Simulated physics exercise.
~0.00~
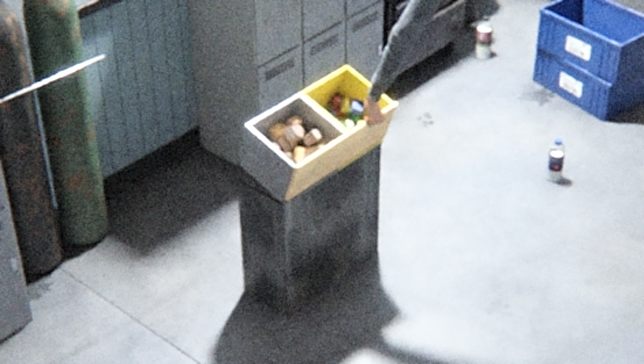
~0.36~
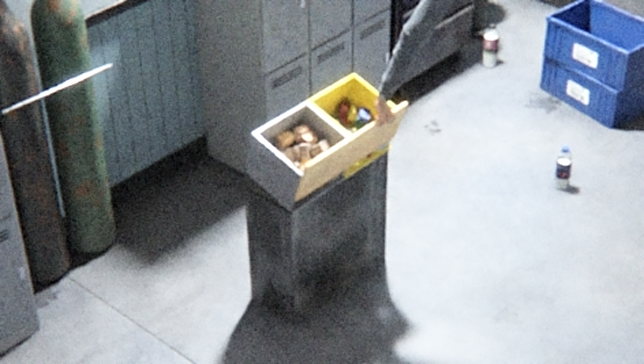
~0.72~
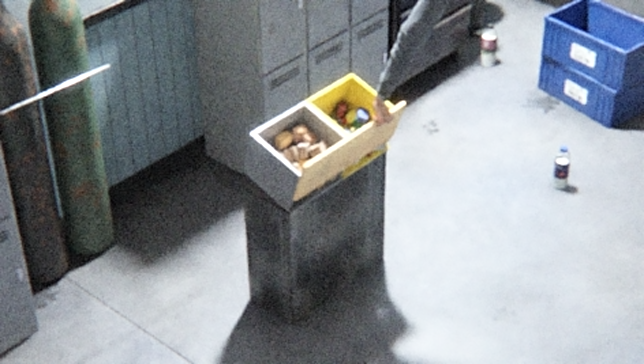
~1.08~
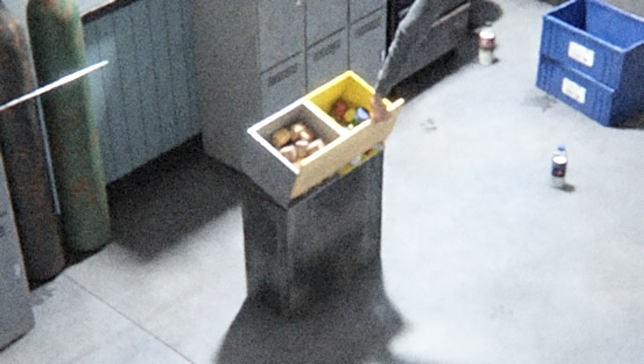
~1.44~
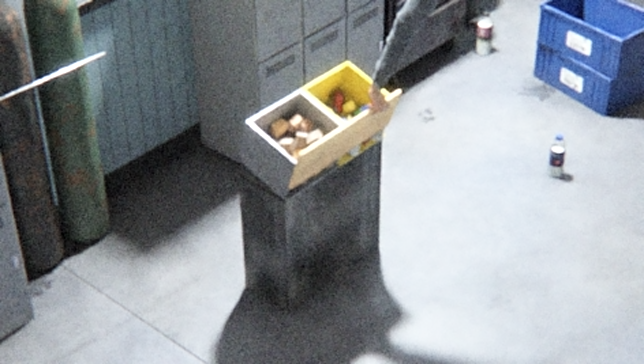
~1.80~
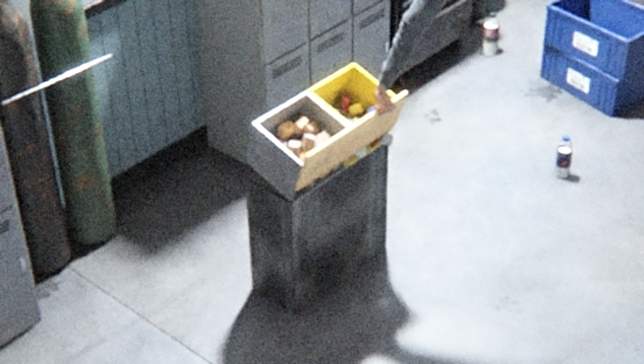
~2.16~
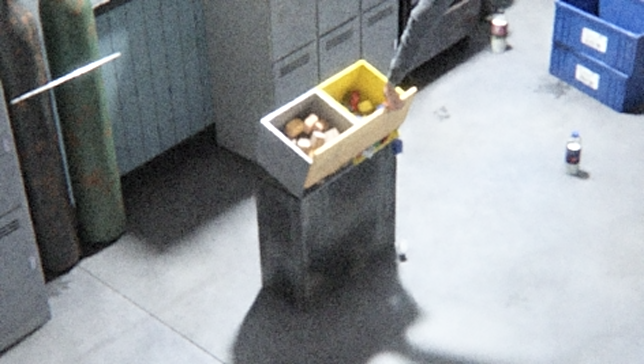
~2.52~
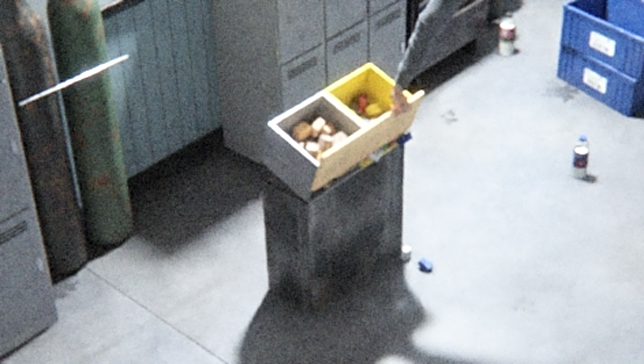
Workshop with lockers and gas cylinders, a few toy bricks dropping from a yellow hopper while the grey hopper's offcuts stay in.
